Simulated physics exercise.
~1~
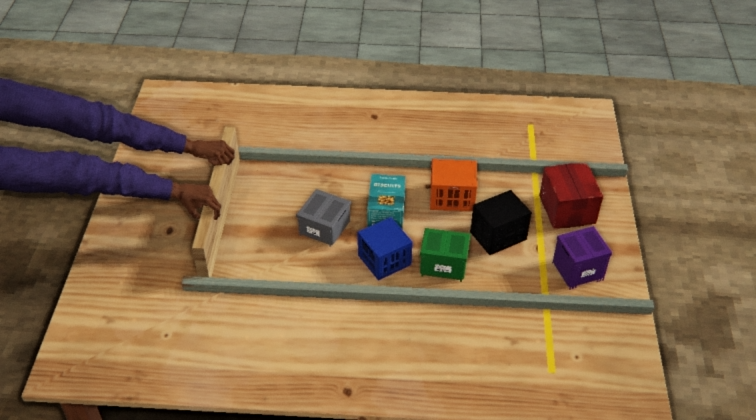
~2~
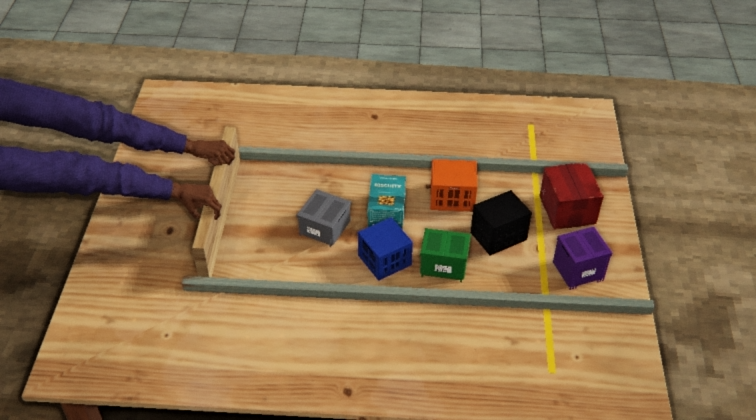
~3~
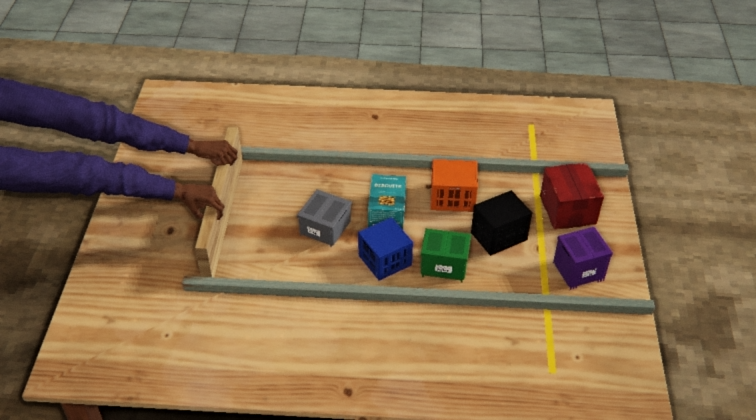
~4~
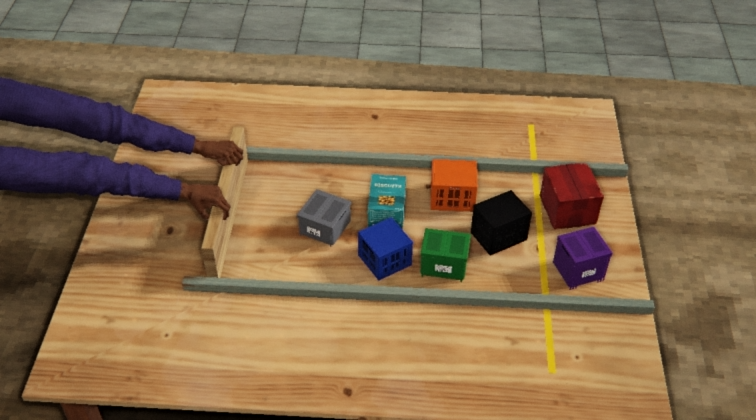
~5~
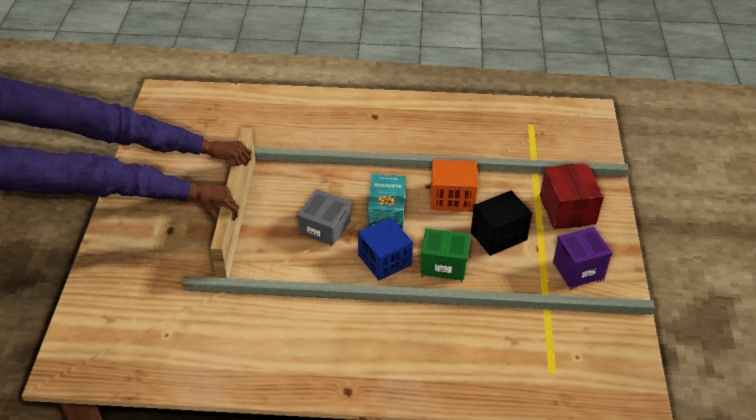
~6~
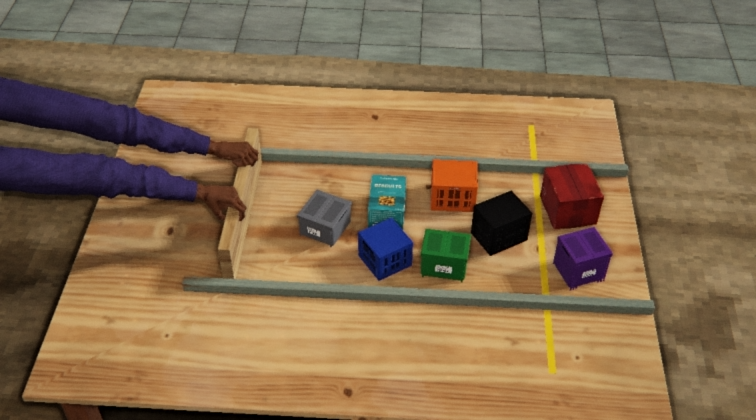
To begin with, two purple-sleeved hands rest on a wooden plank at the left of eight colourful boxes and crates, scattered between two grey rails on a wooden tabletop. Then the hands push the plank slightly to the right, narrowing the gap to the grey tote, while the boxes stay still.
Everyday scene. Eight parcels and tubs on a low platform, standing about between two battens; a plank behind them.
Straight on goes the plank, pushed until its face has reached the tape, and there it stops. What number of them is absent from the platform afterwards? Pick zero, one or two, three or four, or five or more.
One or two of them.
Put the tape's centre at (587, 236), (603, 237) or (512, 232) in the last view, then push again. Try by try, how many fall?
Taken one after another, the numbers are 4, 4 and 0.
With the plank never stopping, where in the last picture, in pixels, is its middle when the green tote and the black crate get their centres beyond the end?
The middle is at (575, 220) when it's the green tote, and at (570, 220) when it's the black crate.
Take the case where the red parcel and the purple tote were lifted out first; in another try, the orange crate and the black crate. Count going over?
The answer is 0 and then 1.
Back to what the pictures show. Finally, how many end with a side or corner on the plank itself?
At rest, 4 are in contact.
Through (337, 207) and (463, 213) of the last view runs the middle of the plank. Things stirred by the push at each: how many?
By then 2, and later 7.
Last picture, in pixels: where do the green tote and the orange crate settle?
Near (612, 280) and (558, 178).
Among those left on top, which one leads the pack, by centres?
The red parcel finishes nearest.
Early on, none off yet; purple tote at rest near (582, 259); red parcel at rest near (571, 196); black crate at rest near (501, 223).
A while later, none off yet; purple tote at rest near (582, 259); red parcel travelled a little near (576, 197); black crate travelled a little near (518, 232).
Finally, the number that fall off is one or two; lost, purple tote.
